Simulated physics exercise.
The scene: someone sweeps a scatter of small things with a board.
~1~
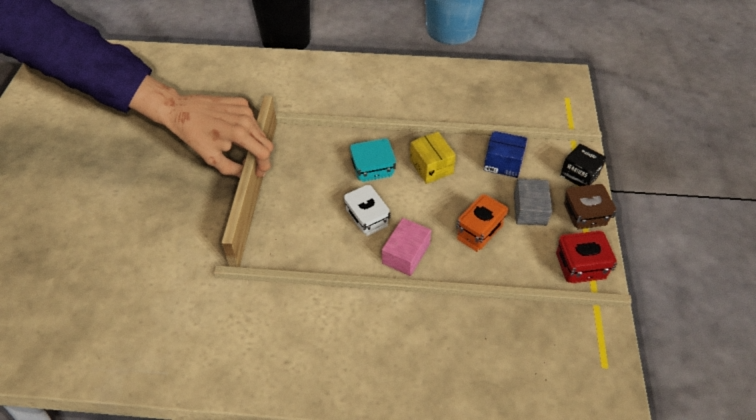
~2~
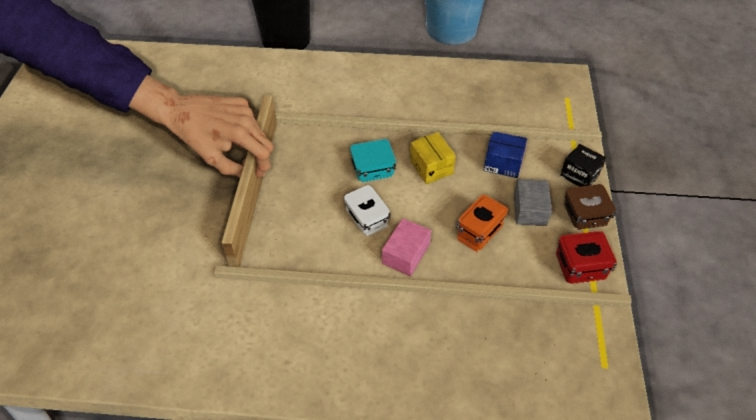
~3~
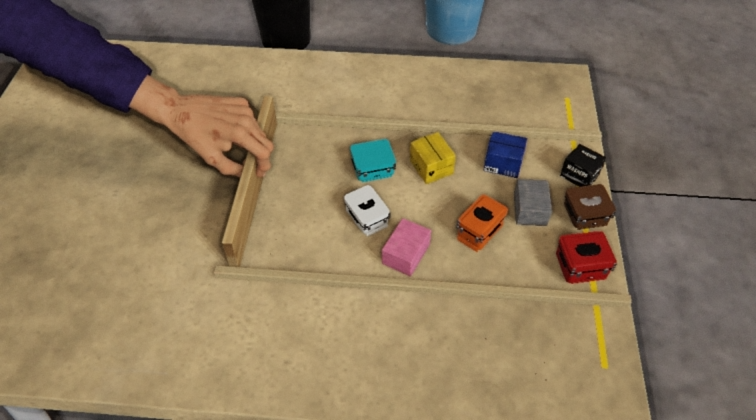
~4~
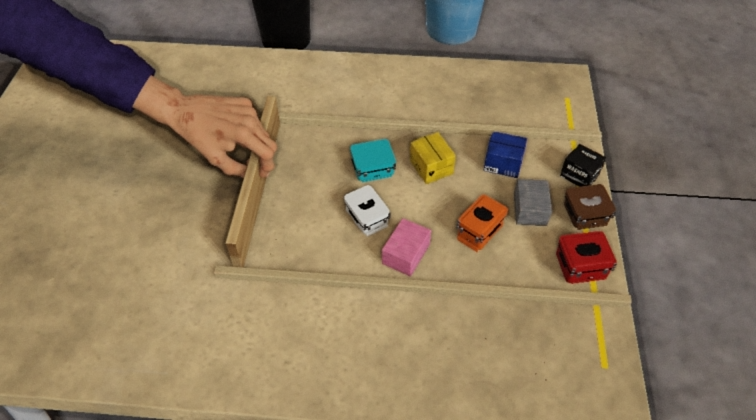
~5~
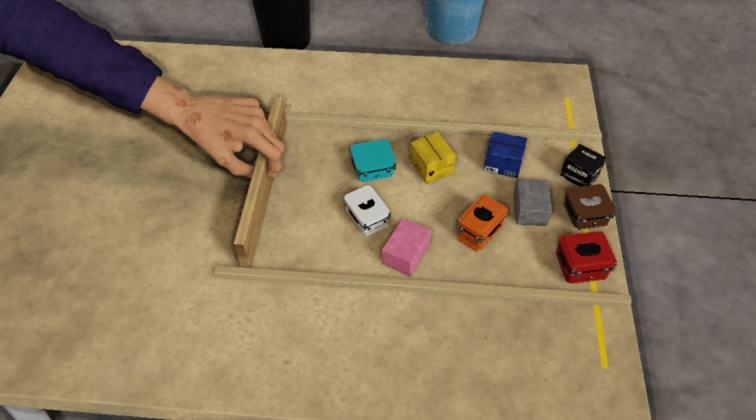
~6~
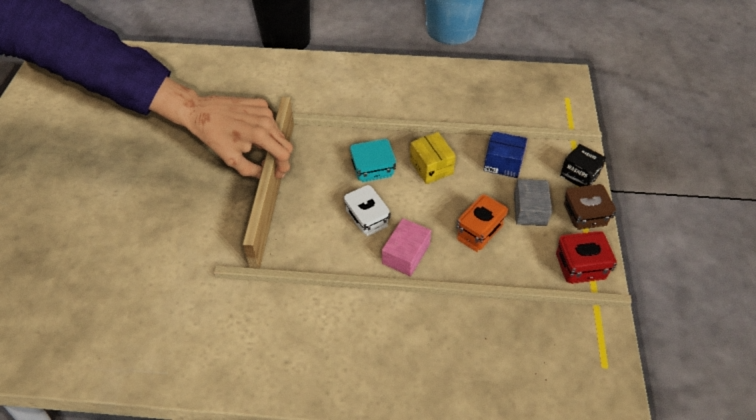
The footage shows a hand in a purple sleeve holding a wooden board upright on a tabletop between two thin rails, then sliding it slightly right toward scattered colourful boxes and cases, which stay still without being touched.
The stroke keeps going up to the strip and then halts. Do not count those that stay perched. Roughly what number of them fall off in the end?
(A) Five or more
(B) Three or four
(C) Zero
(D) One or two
A.
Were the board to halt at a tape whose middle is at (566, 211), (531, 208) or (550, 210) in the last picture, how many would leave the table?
In that order 6, 3 and 3.
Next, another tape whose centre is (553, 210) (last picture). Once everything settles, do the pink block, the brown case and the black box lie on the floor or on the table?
Going in order, the pink block keeps its spot, then the brown case goes off the edge, then the black box goes off the edge.
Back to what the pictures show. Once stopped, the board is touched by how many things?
The answer is 3.
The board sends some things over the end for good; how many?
The total comes to 7.
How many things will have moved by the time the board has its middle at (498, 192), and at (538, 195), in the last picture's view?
The number moved is 9 and then 10.
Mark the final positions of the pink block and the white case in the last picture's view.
About (611, 267), and about (603, 227).
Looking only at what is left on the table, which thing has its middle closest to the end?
The foremost one is the turquoise case.
Soon after, none off yet; brown case at rest near (588, 207); black box at rest near (583, 167); red case at rest near (584, 258).
In the end, the number that fall off is five or more; gone, yellow box, orange case, blue box, grey block, red case, black box and brown case.
